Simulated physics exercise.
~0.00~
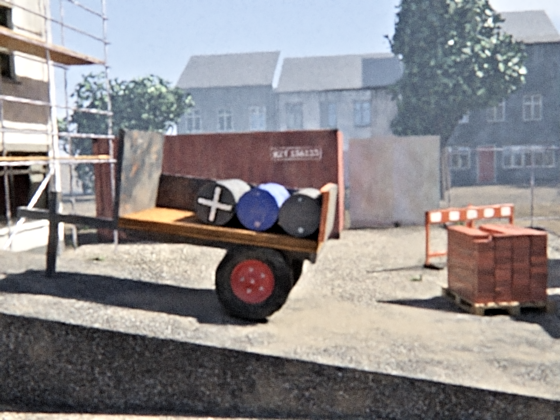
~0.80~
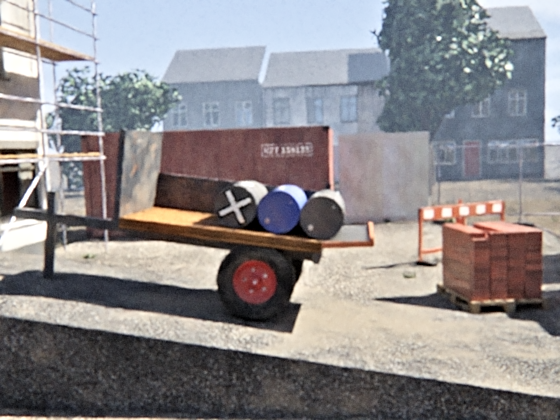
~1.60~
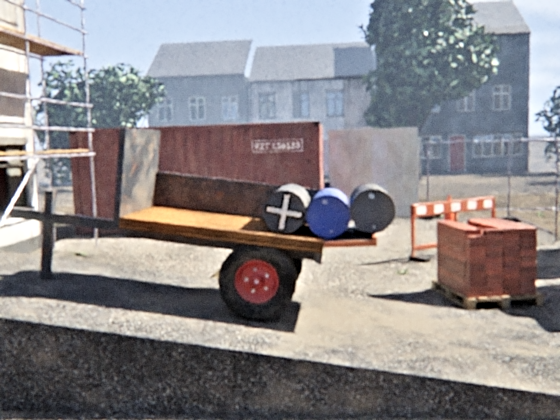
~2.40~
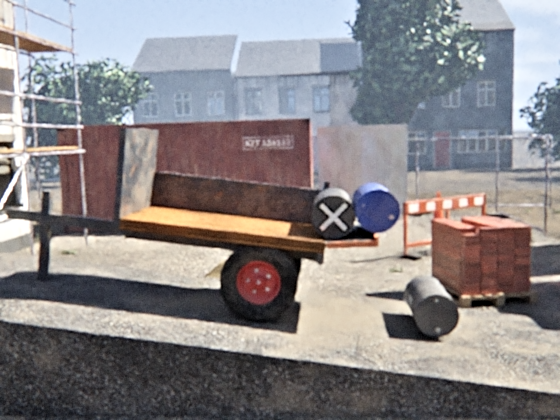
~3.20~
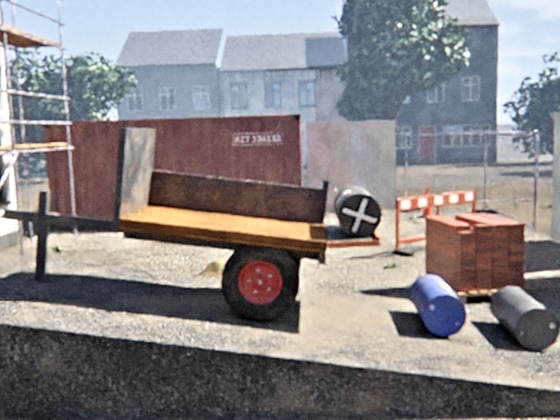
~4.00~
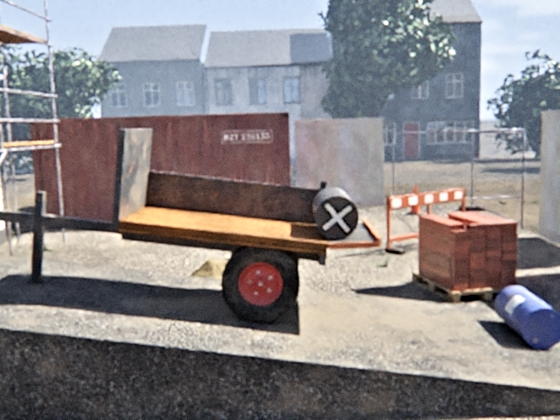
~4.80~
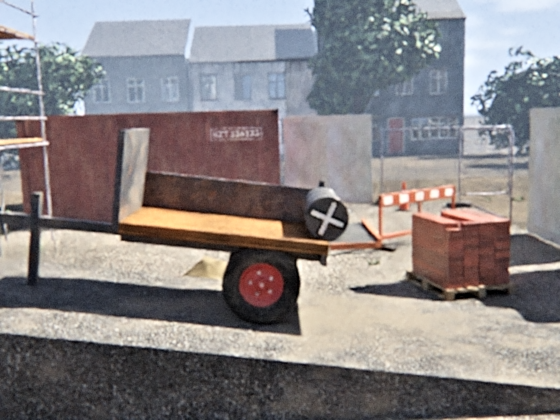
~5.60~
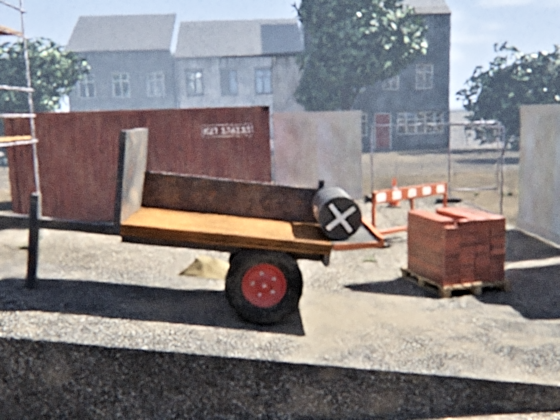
A sunlit building yard is seen from the side, with scaffolding at the left, grey houses and trees behind, and a stack of red bricks at the right. An open trailer with a red-hubbed wheel carries a white-crossed black drum, a blue drum and a plain dark drum. Its tailgate swings down, and all three roll right onto it. The dark drum drops off first, then the blue one follows, and both roll away along the ground past the bricks. The crossed drum stays behind, rocking slightly near the lowered gate's end.
